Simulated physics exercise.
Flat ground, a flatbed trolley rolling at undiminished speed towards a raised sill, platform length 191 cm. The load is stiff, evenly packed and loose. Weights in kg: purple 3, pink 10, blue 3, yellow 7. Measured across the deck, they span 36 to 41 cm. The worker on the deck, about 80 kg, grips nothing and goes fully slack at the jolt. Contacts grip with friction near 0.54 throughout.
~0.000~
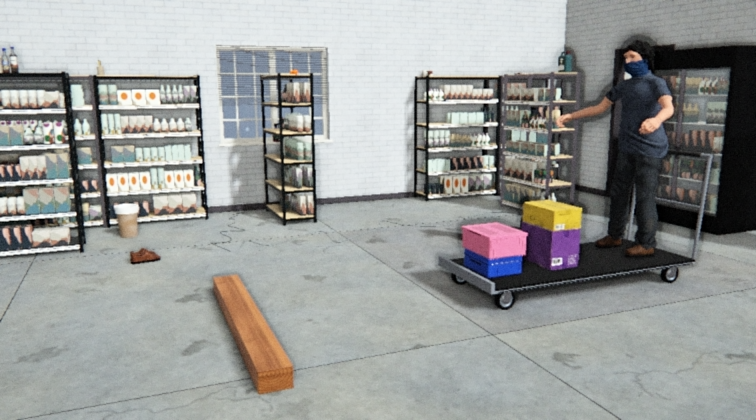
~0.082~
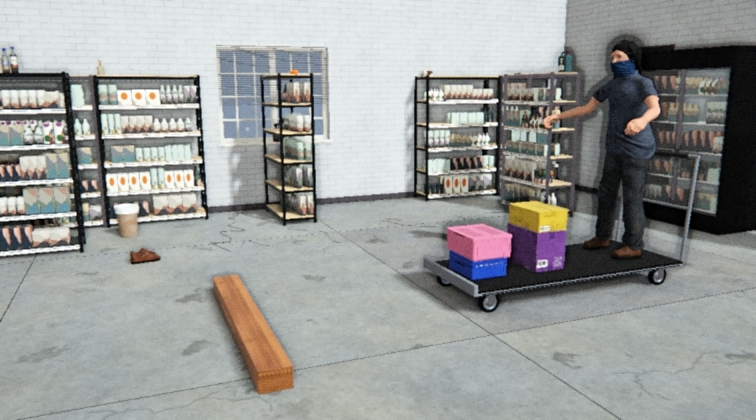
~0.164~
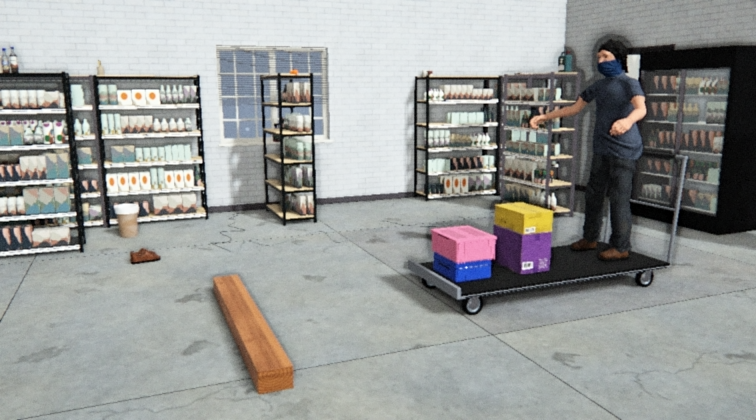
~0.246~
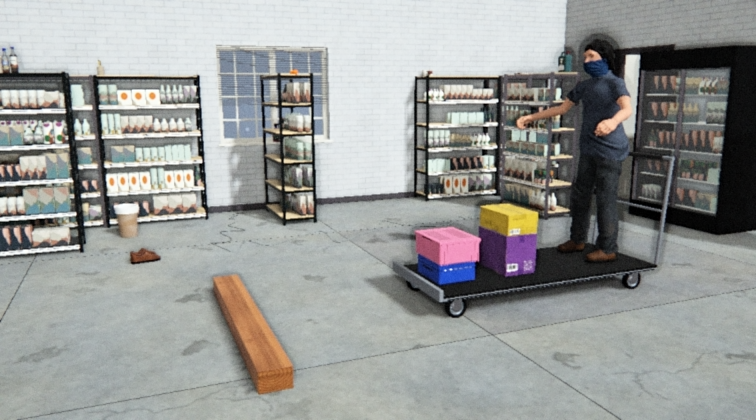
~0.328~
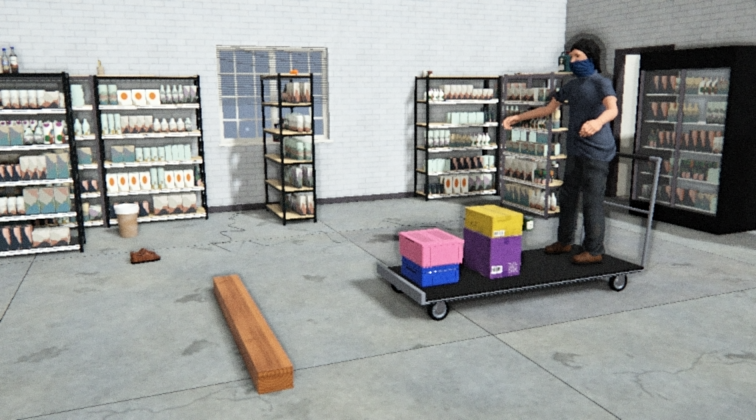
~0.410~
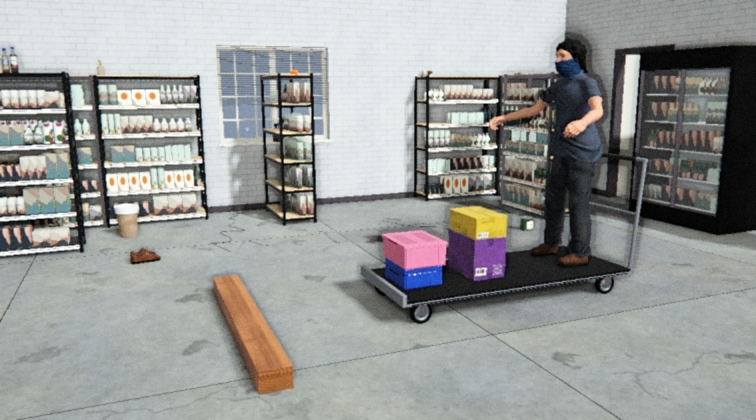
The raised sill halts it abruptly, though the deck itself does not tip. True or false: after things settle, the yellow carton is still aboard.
False.
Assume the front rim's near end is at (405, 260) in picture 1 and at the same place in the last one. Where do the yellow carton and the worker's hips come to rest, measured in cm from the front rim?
The yellow item would end 50 cm behind the front rim, and the hips 140 cm behind it.
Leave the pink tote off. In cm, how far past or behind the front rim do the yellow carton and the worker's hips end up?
I'd expect yellow to come to rest 40 cm out past the front rim, with the hips 130 cm back from it.
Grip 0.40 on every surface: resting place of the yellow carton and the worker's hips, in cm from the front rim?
Rest positions: Yellow at 30 cm past the rim; hips at 130 cm behind the rim.
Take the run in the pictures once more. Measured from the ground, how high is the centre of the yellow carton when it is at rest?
10 cm.
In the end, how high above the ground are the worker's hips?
The hips settle roughly 55 cm above the ground.
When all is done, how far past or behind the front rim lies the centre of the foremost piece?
Result: Centre approx. 60 cm past the front rim.
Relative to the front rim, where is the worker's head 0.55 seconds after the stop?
About 40 cm behind the front rim.
After 0.99 s the deck stops.
After 1.54 s the yellow carton is 16 cm behind the rim, tilted 110°, near (268, 257) in the last picture's view.
After 1.99 s the yellow carton is 19 cm past the rim, tilted 55°, near (216, 302) in the last picture's view.
At rest, 2.9 s, past the rim, pink tote and yellow carton; behind it, purple carton, blue toolbox and the worker's hips.
